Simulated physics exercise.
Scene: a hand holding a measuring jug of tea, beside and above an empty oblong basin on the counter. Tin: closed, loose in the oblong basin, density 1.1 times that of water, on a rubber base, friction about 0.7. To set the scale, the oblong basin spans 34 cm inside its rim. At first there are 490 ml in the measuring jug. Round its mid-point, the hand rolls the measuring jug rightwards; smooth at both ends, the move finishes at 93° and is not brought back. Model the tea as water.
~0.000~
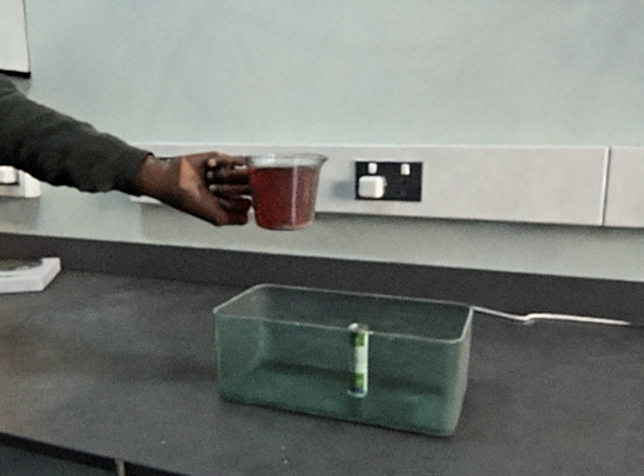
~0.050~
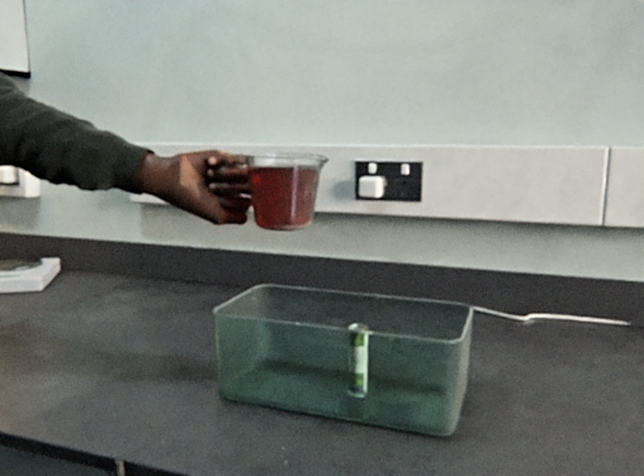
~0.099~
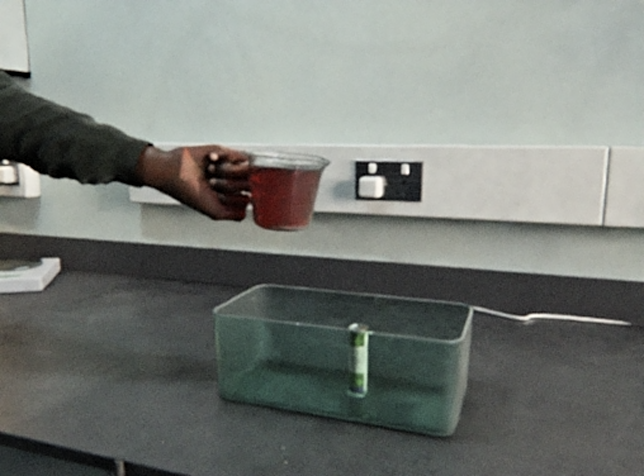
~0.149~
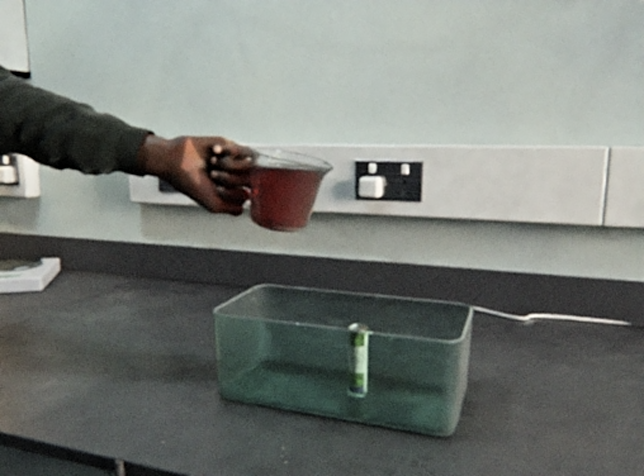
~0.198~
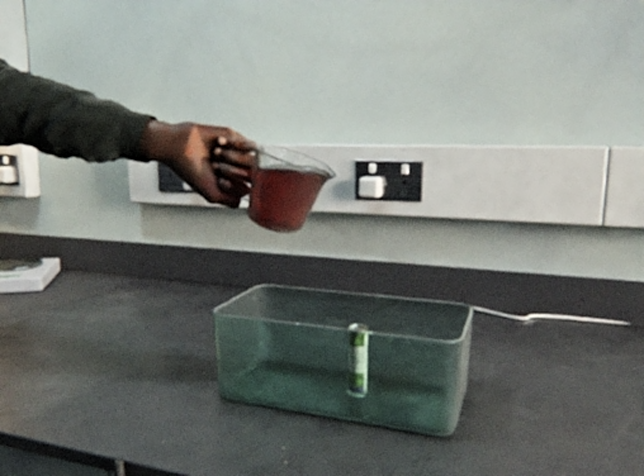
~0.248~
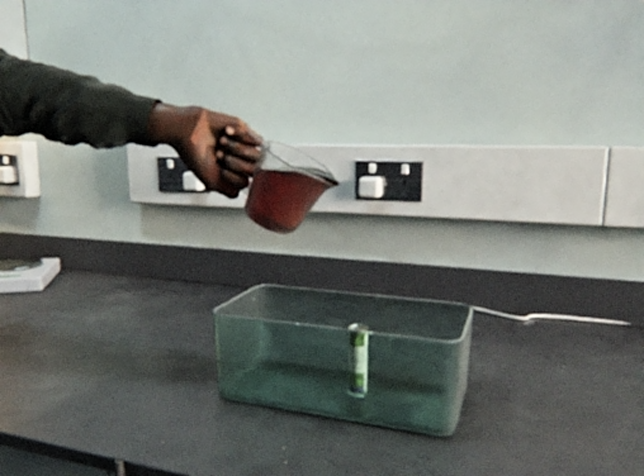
Hand tilting a clear measuring jug of reddish-brown liquid rightwards above a green oblong basin with a small green-and-white cylinder inside.
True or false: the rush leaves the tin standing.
True.
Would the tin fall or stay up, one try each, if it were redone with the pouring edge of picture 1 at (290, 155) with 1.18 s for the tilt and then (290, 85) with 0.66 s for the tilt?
First it tips over; then it tips over.
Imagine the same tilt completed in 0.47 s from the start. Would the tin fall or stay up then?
It stays steady, then.
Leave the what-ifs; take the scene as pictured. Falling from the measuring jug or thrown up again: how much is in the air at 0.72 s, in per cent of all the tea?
Around 20 percent of the liquid.
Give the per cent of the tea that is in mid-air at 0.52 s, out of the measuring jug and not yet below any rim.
Around 32 percent.
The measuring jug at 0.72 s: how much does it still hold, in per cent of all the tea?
Close to 14 in a hundred.
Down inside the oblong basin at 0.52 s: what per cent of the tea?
Roughly 14 percent.
By 0.52 s the tilt is 83° and 54 per cent is still to pour; the tin stands where it began.
By 0.72 s the tilt is 93° and 14 per cent is still to pour; the tin stands where it began.
By 0.93 s the tilt is 93° and 3 per cent is still to pour; the tin stands where it began.
By 1.16 s the tilt is 93° and 1 per cent is still to pour; the tin stands where it began.
At rest the tin stands where it began.
